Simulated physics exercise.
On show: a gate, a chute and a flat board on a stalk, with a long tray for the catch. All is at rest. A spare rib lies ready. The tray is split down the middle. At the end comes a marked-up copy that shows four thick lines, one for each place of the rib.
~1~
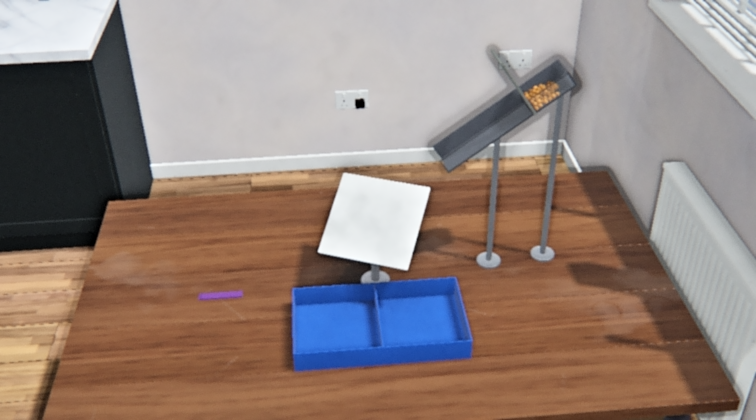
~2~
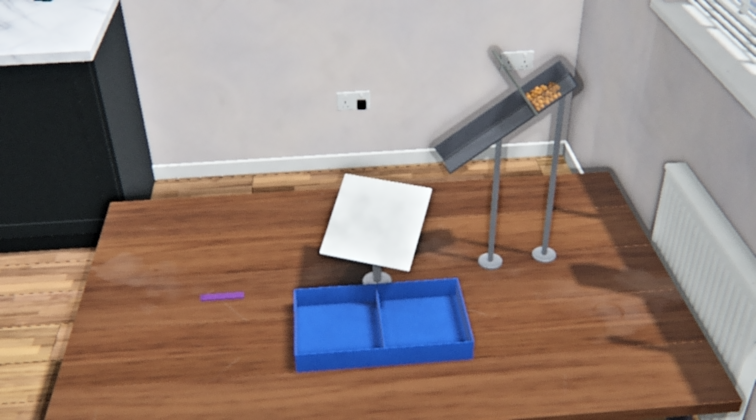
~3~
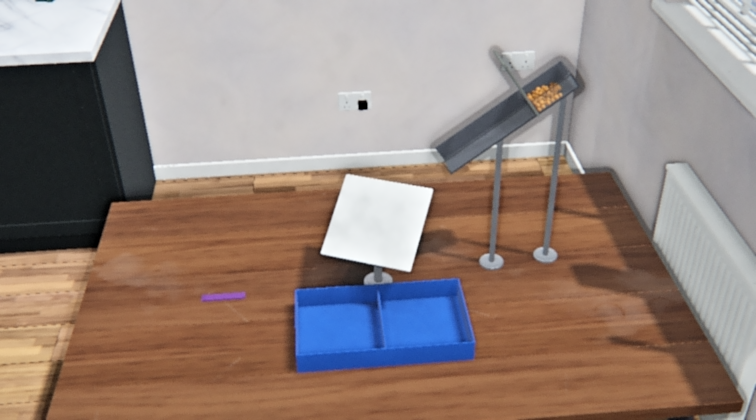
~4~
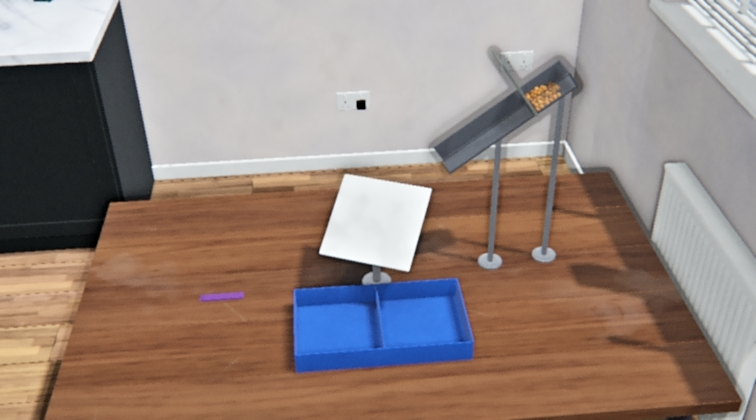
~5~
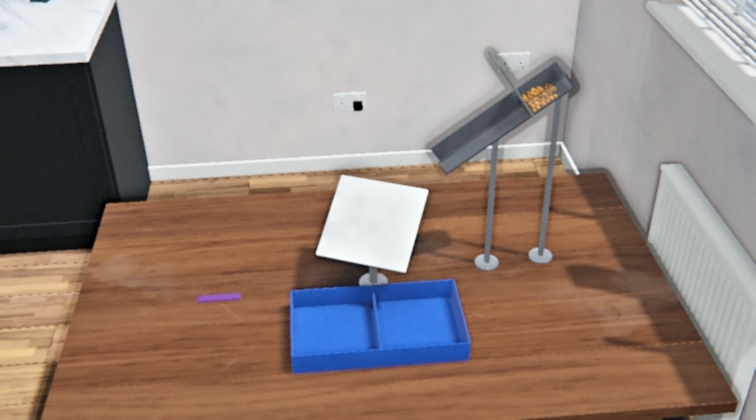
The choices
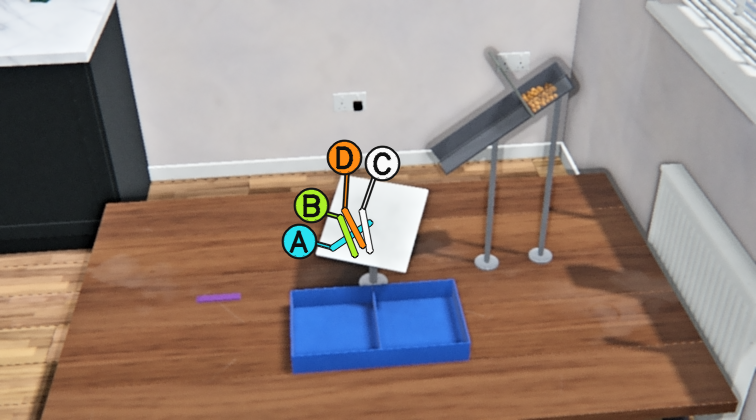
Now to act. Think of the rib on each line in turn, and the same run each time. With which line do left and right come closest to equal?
Use line C.
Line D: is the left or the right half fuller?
More lands on the left.
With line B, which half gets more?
The left half.
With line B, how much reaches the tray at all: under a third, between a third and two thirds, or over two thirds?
It is over two thirds.
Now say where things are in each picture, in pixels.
Load behind the gate at (539, 97), roasted chickpeas; lip of the chute at (445, 166), sloping gently, in the first picture.
Middle of the board at (376, 221), tilted fairly steeply; middle of its low edge at (363, 262); of its high edge at (388, 181), in the second picture.
Front corners of the tray at (297, 355) and (475, 342); front end of its middle wall at (386, 348), in the third picture.
Middle of the load at (540, 98); lip at (446, 167), in the fourth picture.
Middle of the load at (537, 100); lip at (443, 168), in the fifth picture.
On the marked copy, line A from (369, 222) to (332, 248); line B from (340, 217) to (354, 254); line C from (362, 211) to (369, 250); line D from (344, 210) to (362, 245).
With A, of what is caught, all in the left half, none in the right.
With B, of what is caught, most in the left half, a small part in the right.
With C, of what is caught, about two thirds in the left half, about a third in the right.
With D, of what is caught, most in the left half, about a quarter in the right.
